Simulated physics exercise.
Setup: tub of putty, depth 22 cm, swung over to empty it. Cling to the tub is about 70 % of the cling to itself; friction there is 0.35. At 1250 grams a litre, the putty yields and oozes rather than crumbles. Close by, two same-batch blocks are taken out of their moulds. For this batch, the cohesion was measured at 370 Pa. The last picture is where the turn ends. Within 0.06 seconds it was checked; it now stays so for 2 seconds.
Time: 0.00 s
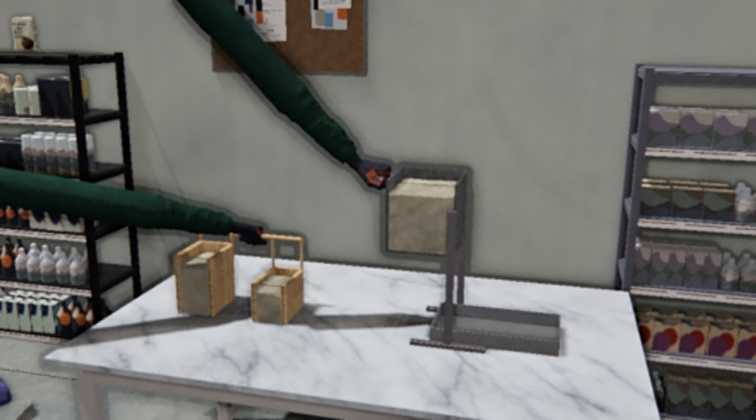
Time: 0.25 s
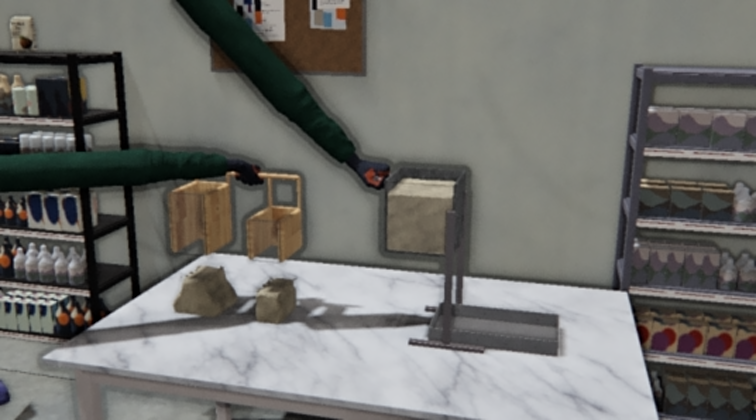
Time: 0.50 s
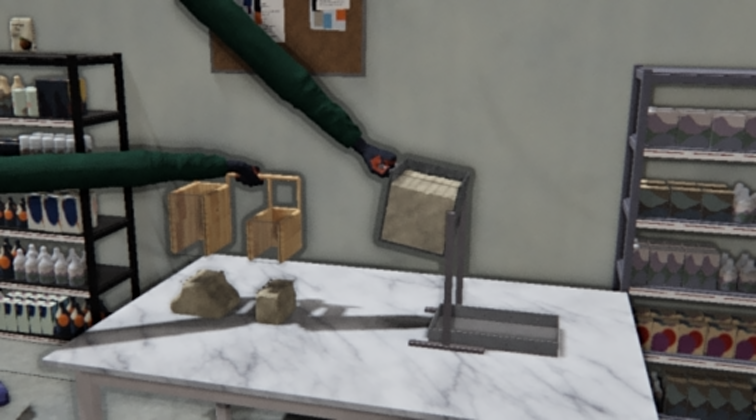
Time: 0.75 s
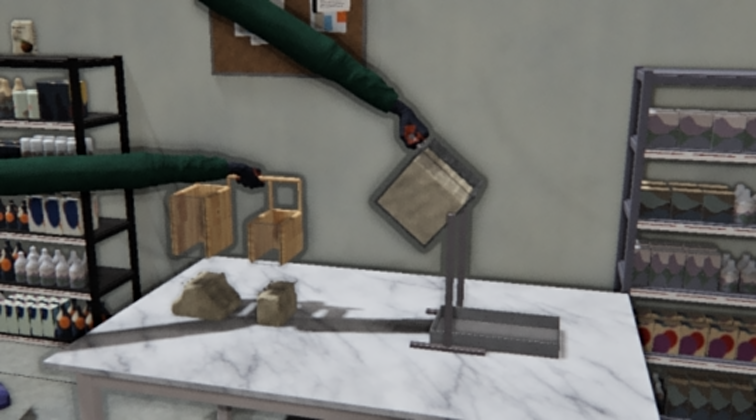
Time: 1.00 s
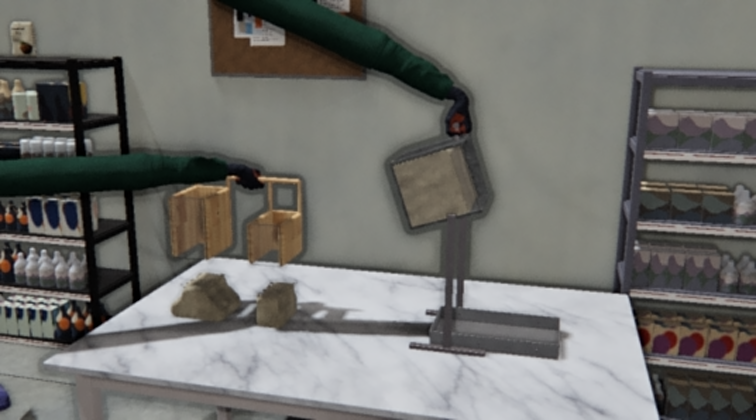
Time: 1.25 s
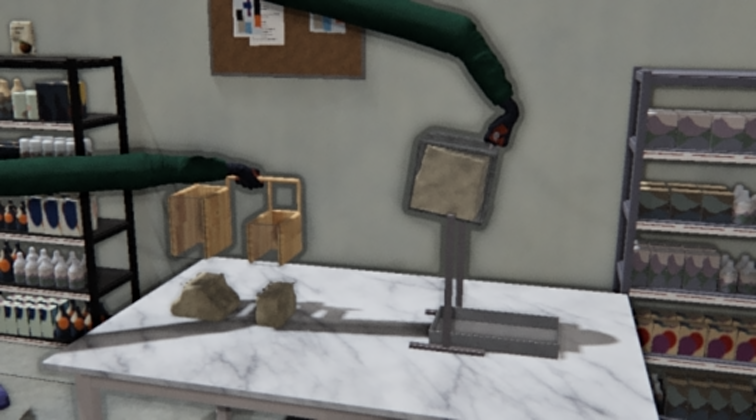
Green-sleeved arms lifting two wooden moulds off slumping greyish-brown blocks, then one turning a putty-filled tub clockwise onto its side.
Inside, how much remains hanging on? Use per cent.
Some 37 percent remains.
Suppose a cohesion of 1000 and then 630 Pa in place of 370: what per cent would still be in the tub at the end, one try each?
The answers, in order, are 100 % and 55 %.
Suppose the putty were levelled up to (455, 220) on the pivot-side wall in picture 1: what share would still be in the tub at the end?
Around 60 per cent.
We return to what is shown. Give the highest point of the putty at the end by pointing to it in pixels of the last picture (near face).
Around (439, 191).
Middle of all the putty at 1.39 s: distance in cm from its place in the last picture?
I'd estimate roughly 6 centimetres.
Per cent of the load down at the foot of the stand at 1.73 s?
I reckon around 40 % of it.
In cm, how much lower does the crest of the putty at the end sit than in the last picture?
Roughly 13 cm.
After 1.39 s, the tub is at 99 degrees and holds 82 %.
After 1.56 s, the tub is at 99 degrees and holds 49 %.
After 1.73 s, the tub is at 99 degrees and holds 38 %.
After 1.90 s, the tub is at 99 degrees and holds 37 %.
After 3.25 s, at the end, the tub is at 99 degrees and holds 37 %.
